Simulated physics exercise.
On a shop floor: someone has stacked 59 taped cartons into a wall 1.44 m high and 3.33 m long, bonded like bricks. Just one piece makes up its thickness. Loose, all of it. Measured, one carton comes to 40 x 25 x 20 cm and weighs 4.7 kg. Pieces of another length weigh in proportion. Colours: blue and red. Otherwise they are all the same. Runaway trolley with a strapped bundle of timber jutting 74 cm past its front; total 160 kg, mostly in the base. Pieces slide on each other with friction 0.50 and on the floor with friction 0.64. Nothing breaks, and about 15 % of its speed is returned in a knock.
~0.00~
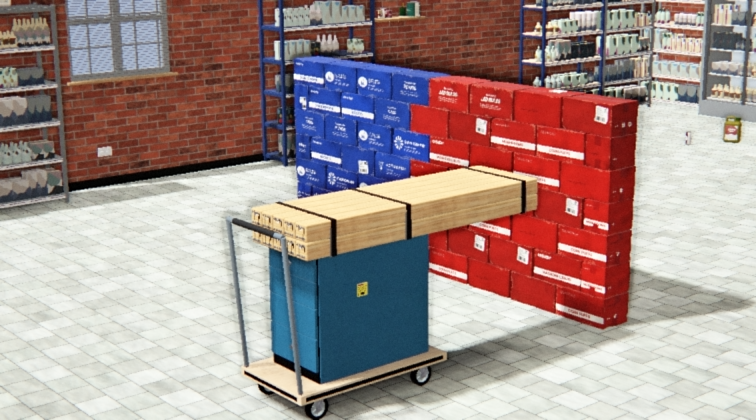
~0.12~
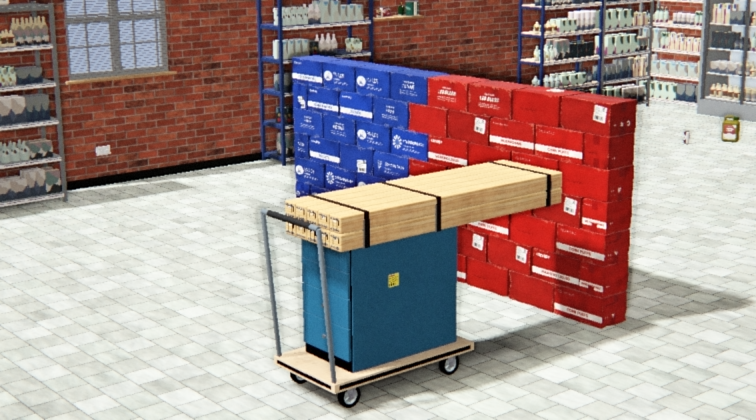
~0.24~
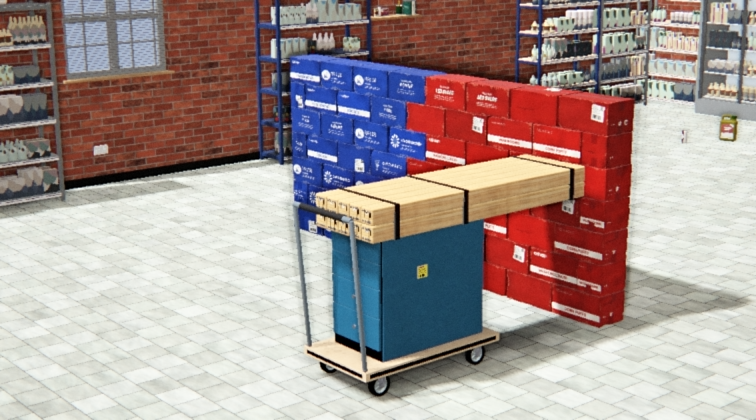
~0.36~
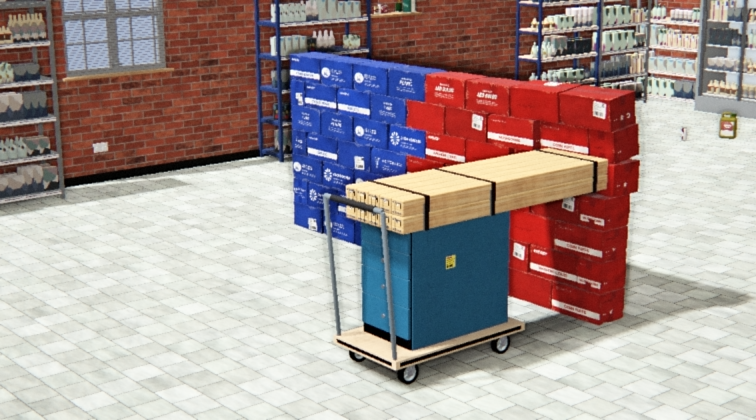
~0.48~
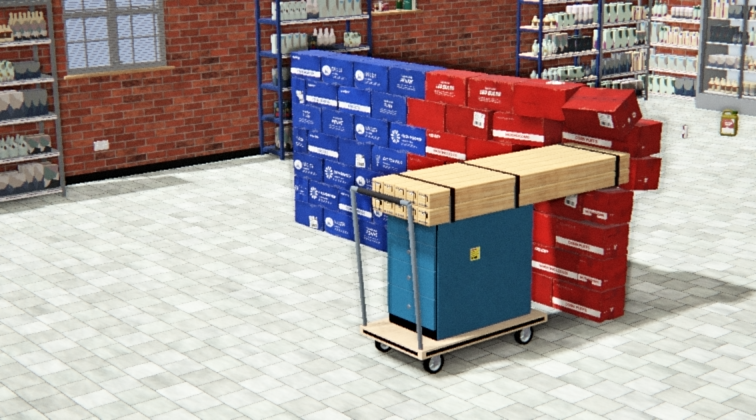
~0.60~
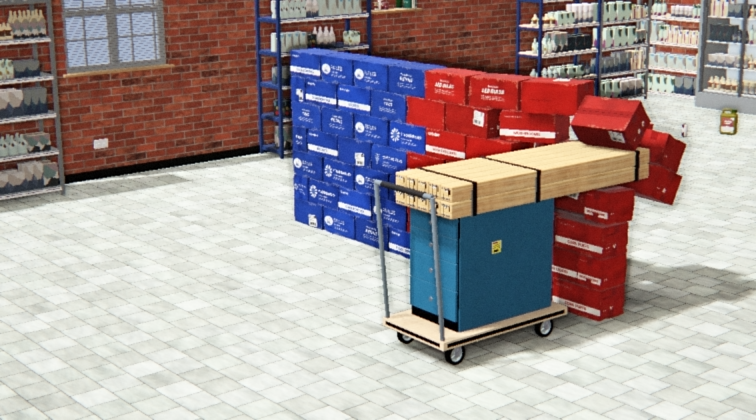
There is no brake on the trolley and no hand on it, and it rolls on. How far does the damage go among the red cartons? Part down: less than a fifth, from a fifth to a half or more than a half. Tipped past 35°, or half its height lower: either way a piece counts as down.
Lab note - fraction down at the end: Between one fifth and one half.
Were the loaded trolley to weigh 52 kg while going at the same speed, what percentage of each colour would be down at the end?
Down by colour: Blue 0, red 40 per cent.
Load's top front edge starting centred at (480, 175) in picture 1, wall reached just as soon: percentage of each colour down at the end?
You'd end up with blue at 0 per cent down and red at 30 per cent.
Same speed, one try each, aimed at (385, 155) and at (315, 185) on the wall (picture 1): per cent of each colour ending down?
For blue it's 50 then 40 per cent, for red 10 then 0 per cent.
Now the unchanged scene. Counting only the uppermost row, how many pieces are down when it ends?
Count: 3.
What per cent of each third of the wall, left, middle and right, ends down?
Left 0 %, middle 0 %, right 40 %.
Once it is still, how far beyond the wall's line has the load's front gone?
I'd put it at around 105 cm past it.
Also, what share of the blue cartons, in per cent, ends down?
0 percent of the blue ones.
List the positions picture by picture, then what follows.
In the first picture (we follow the side turned to the camera), load (531, 189) 58 cm short of the wall; top red carton (448, 96); top blue carton (373, 84); no piece has moved.
In the second picture, load (556, 183) 36 cm short of the wall; top red carton (447, 95).
In the third picture, load (579, 177) 14 cm short of the wall; top red carton (444, 94).
In the fourth picture, load (602, 170) 7 cm into the wall's line; top red carton (444, 91); steepest lean 7°, the carton at (584, 113); 6 stirred so far.
In the fifth picture, load (624, 163) 26 cm into the wall's line; top red carton (445, 89); steepest lean 27°, the carton at (591, 123); 10 stirred so far.
In the sixth picture, load (644, 159) 43 cm into the wall's line; top red carton (444, 88); top blue carton (370, 76); steepest lean 43°, the carton at (602, 138); 3 of the 31 red cartons down, 10 disturbed in all.
Around 0.92 s, load 84 cm past the wall's line, still rolling; 5 of the 31 red cartons down (5 of 59 in all colours); top red carton unmoved.
Around 1.36 s, load 1.06 m past the wall's line, still rolling; 9 of the 31 red cartons down (9 of 59 in all colours); top red carton unmoved.
Finally (2.7 s), load 1.05 m past the wall's line, stopped; 9 of the 31 red cartons down (9 of 59 in all colours); top red carton unmoved; top blue carton unmoved. That is 29 per cent. Seen by the last camera, middles, top red carton near (457, 86), top blue carton near (383, 74).
